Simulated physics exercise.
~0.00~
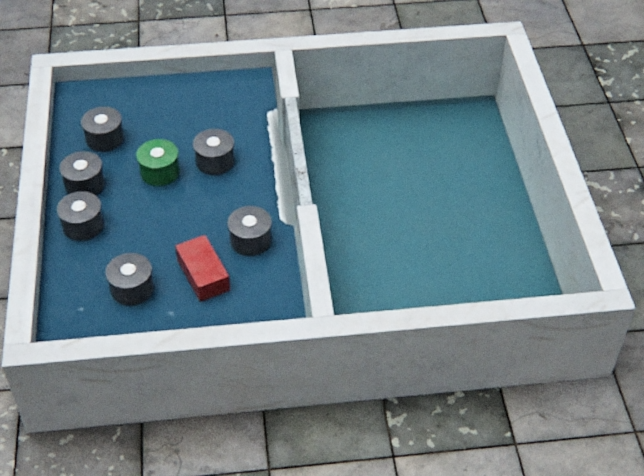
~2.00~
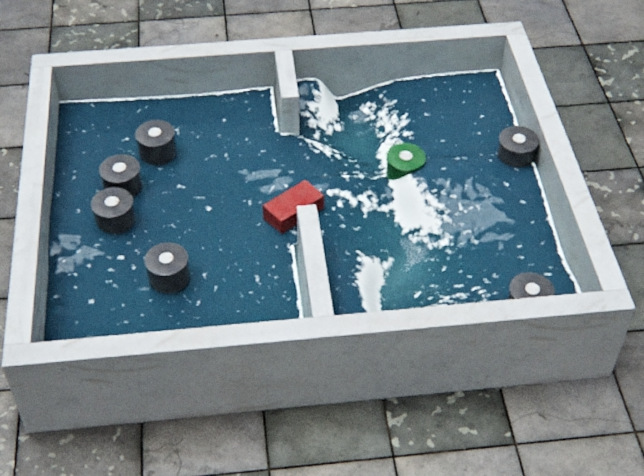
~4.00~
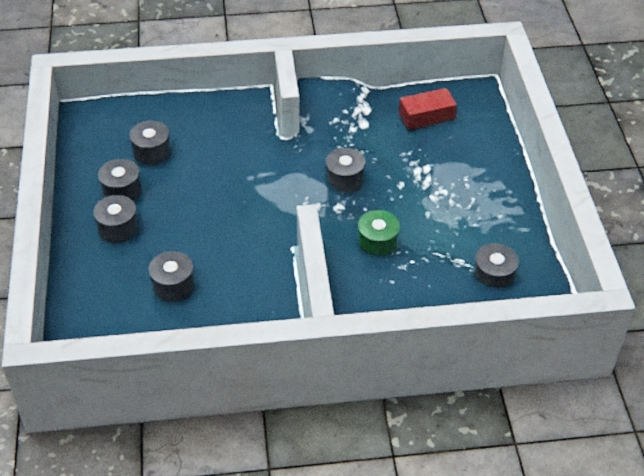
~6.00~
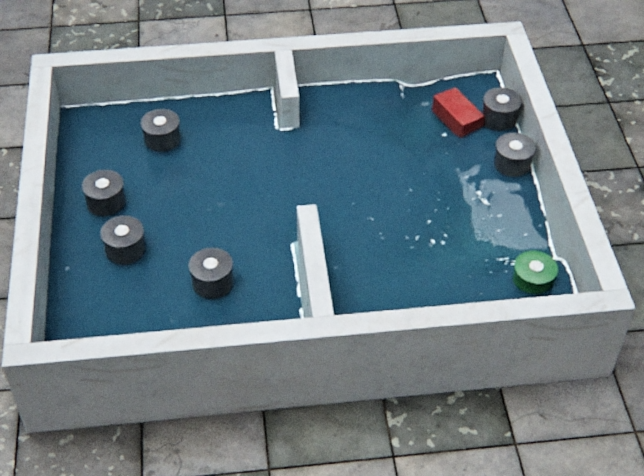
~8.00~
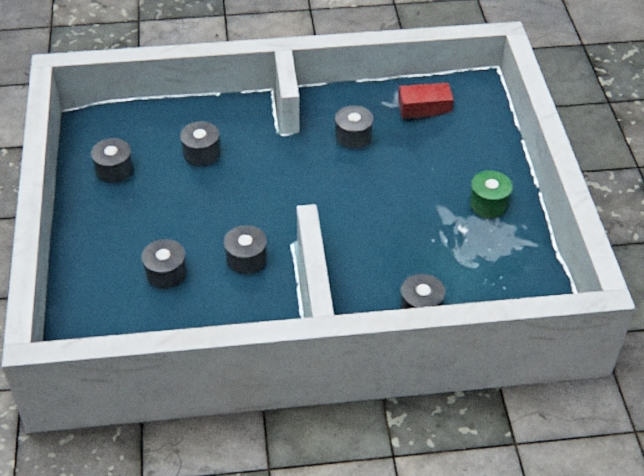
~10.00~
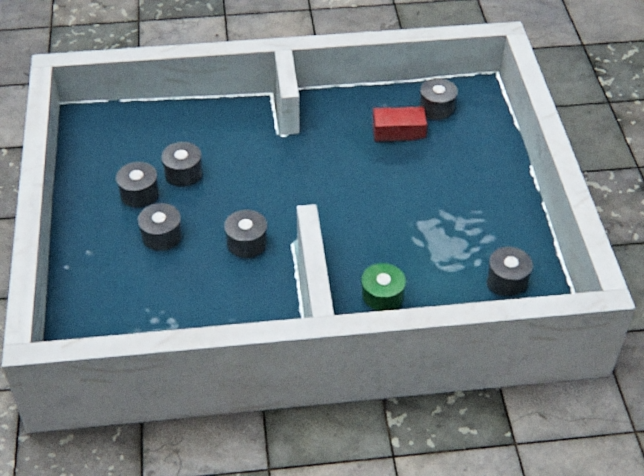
Water rushed through the opened gap in the tank's dividing wall, carrying the red block, the green tub and two gray tubs into the right side, where they drifted about and stayed afloat, while four gray tubs floated on the left.
